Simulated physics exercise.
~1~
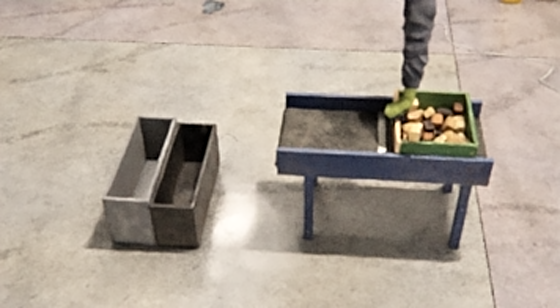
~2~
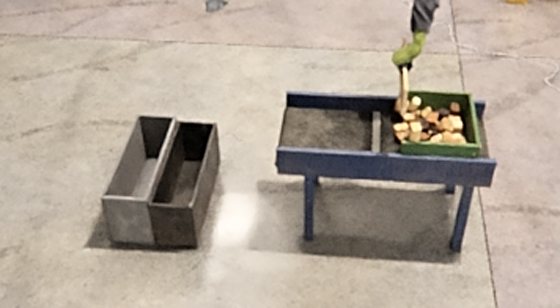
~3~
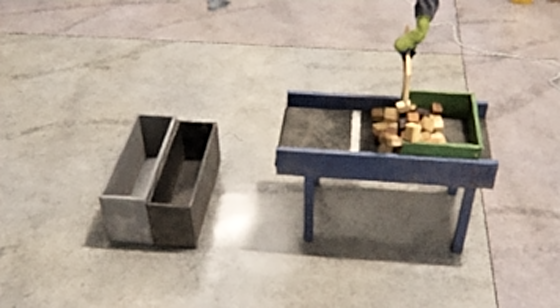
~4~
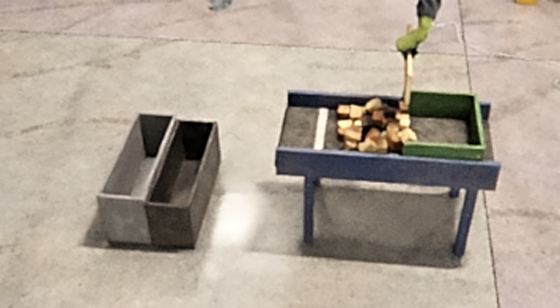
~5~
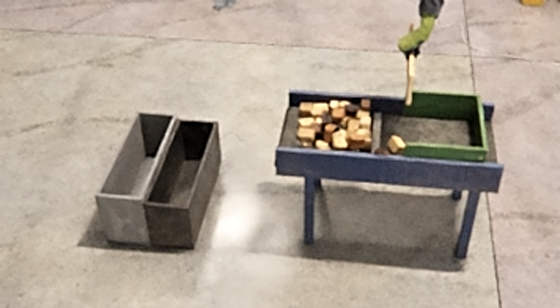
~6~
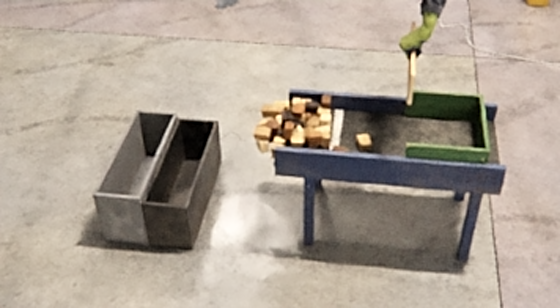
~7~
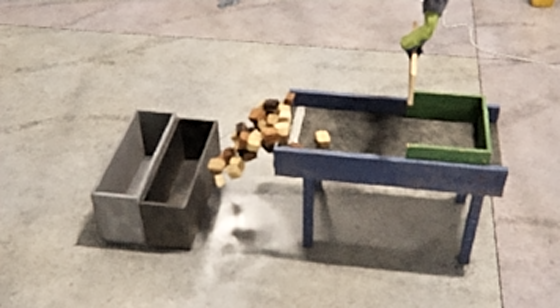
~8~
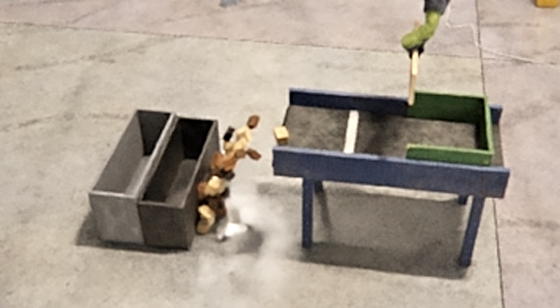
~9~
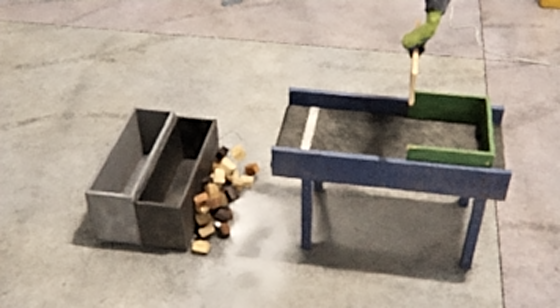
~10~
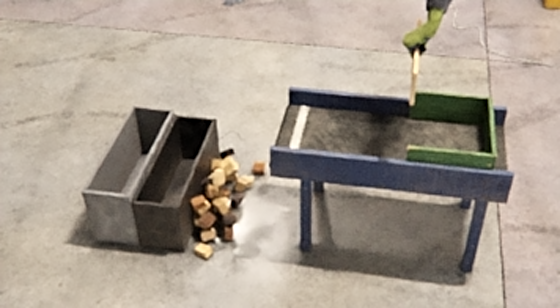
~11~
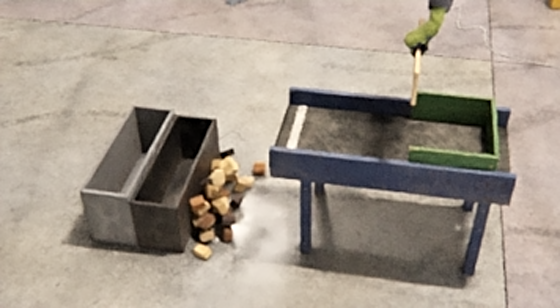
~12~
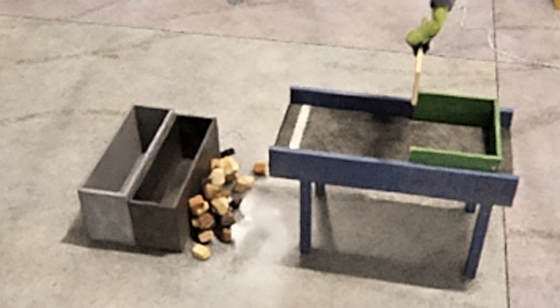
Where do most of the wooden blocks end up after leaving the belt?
Well over half of them end up on the floor just short of the black bin, heaped in the gap between it and the belt.
Loose wooden blocks, light and dark, sit in a green pen at the right end of a blue-framed belt, seen from above on a concrete floor, with a grey bin and a black bin side by side to the left. A green hand on a dark arm lifts a wooden gate at the pen. The blocks ride left in a cluster as a pale stripe moves along with the belt, one block trailing behind. They spill off the left end, tumbling down just short of the black bin. They settle in a heap against its near side, and the belt is left empty.
